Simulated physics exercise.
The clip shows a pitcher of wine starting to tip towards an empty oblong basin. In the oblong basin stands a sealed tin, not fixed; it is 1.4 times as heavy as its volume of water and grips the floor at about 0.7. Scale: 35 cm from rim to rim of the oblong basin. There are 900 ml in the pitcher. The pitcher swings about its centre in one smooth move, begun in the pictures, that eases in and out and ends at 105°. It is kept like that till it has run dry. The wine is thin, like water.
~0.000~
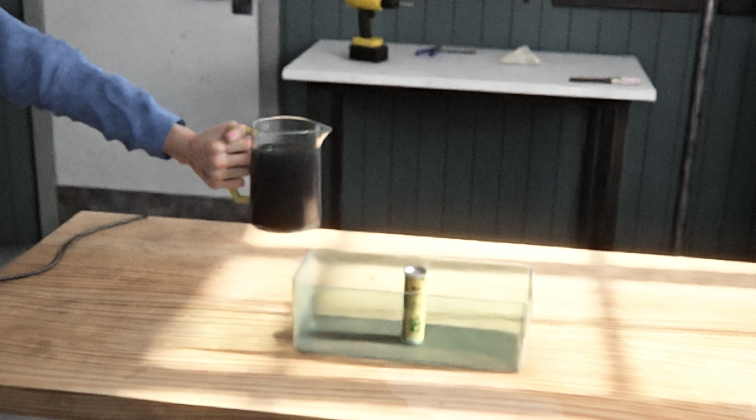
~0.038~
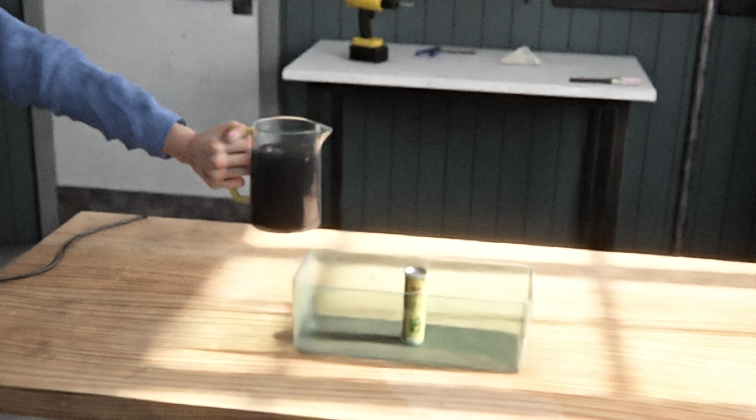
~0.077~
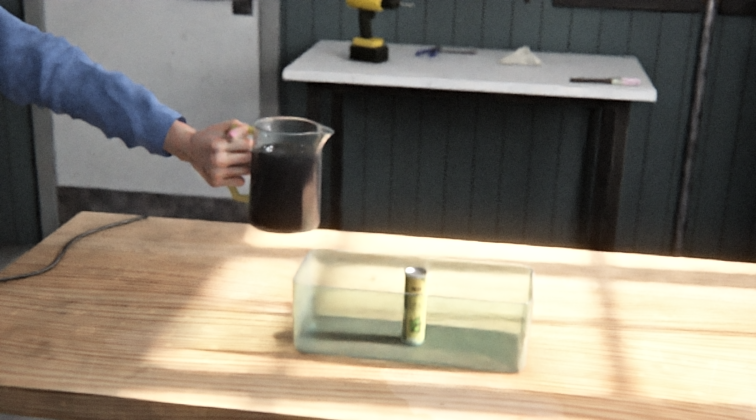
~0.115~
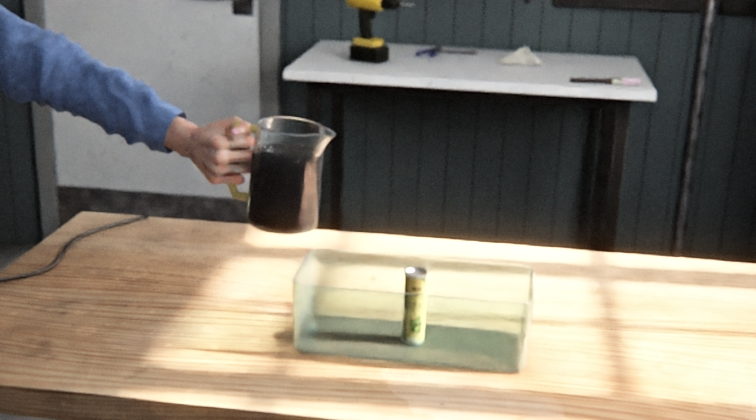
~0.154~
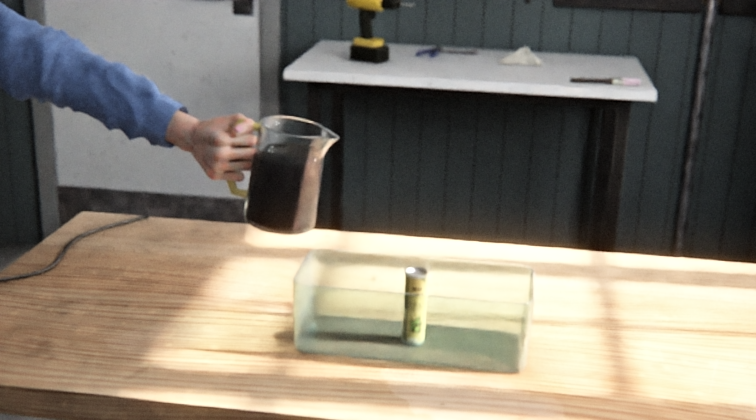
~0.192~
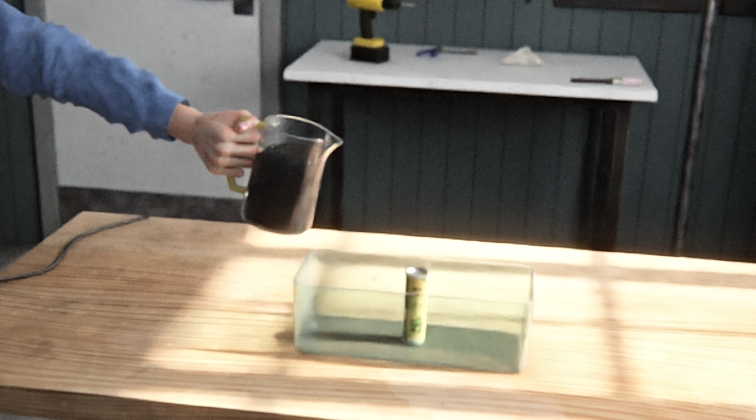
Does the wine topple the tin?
It stays up.
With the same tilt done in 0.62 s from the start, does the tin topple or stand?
Then it keeps standing.
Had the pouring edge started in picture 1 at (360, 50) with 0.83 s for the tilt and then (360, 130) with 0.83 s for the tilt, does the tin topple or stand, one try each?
First it remains upright; then it falls.
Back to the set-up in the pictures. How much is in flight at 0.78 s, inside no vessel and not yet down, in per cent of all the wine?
About 22 per cent.
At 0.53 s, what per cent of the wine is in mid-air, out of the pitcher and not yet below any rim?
Near 10 in a hundred.
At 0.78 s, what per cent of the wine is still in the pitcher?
About 44 per cent.
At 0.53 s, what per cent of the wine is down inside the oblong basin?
About 0 per cent.
After 0.53 s the tilt is 75° and 90 per cent is still to pour; the tin stands where it began.
After 0.78 s the tilt is 104° and 44 per cent is still to pour; the tin stands where it began.
After 1.05 s the tilt is 105° and 10 per cent is still to pour; the tin stands where it began.
After 1.33 s the tilt is 105° and 1 per cent is still to pour; the tin stands where it began.
In the end the tin stands where it began.
